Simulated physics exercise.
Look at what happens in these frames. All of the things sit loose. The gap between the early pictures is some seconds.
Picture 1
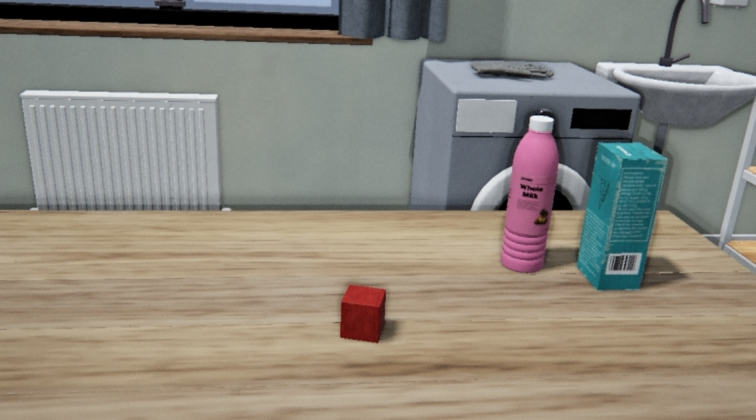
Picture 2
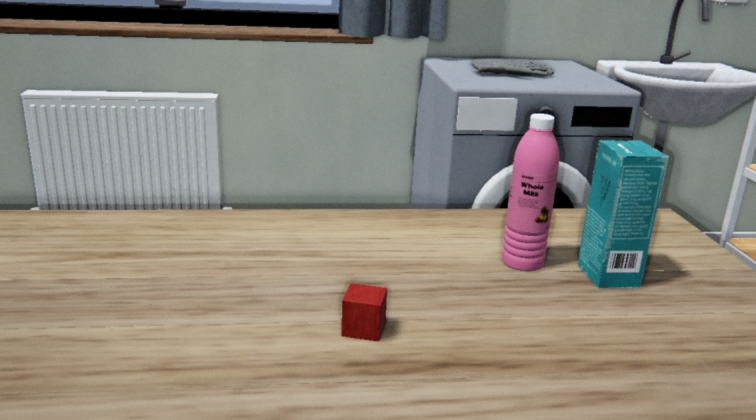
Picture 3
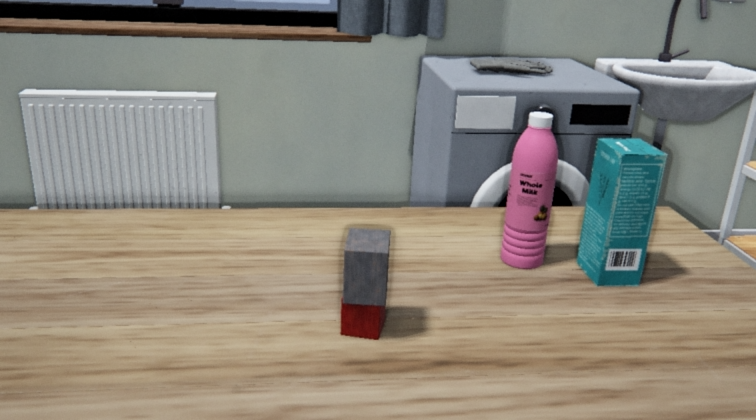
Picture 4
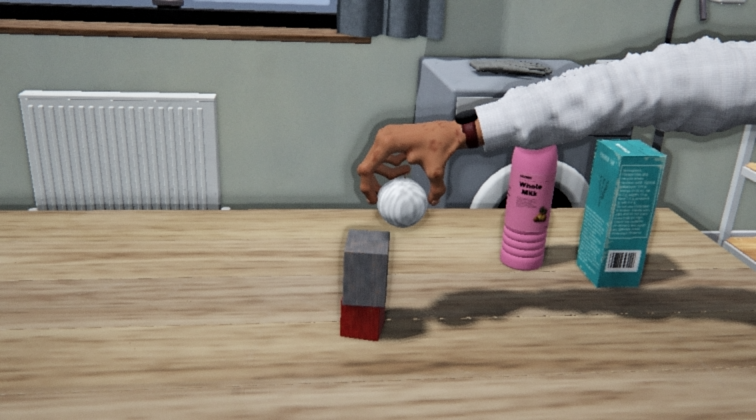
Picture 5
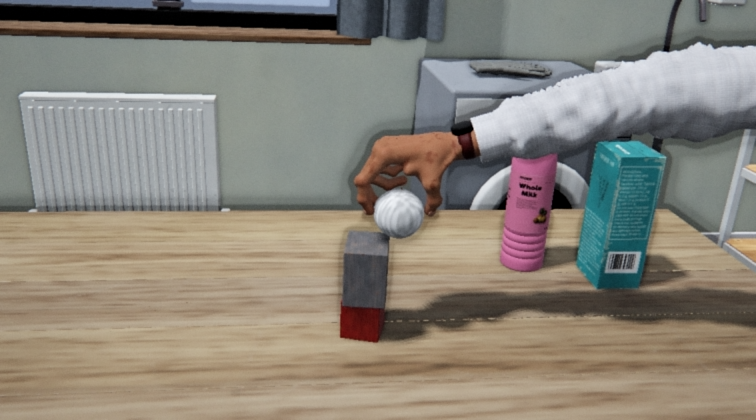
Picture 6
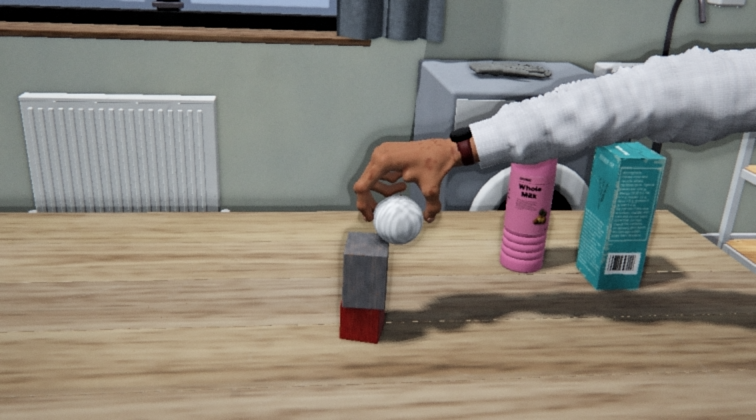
A grey block comes into view on top of a small red cube on a wooden table, left of a pink bottle and a teal carton. Then a hand in a white sleeve, reaching from the right, lowers a round white object onto the block's top right edge and keeps holding it.
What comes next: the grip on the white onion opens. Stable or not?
The pile does not stay together.
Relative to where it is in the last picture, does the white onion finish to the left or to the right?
It shifts to the viewer's right.
Then, 0.30 s past the last view, white onion now fallen.
Then, 0.40 s past the last view, things are still on the move.
Then, 0.50 s past the last view, as before.
Finally, fallen, white onion; the other 4 still in place. Final places as the last picture's camera would see them, white onion near (443, 315). The pile loses its balance.
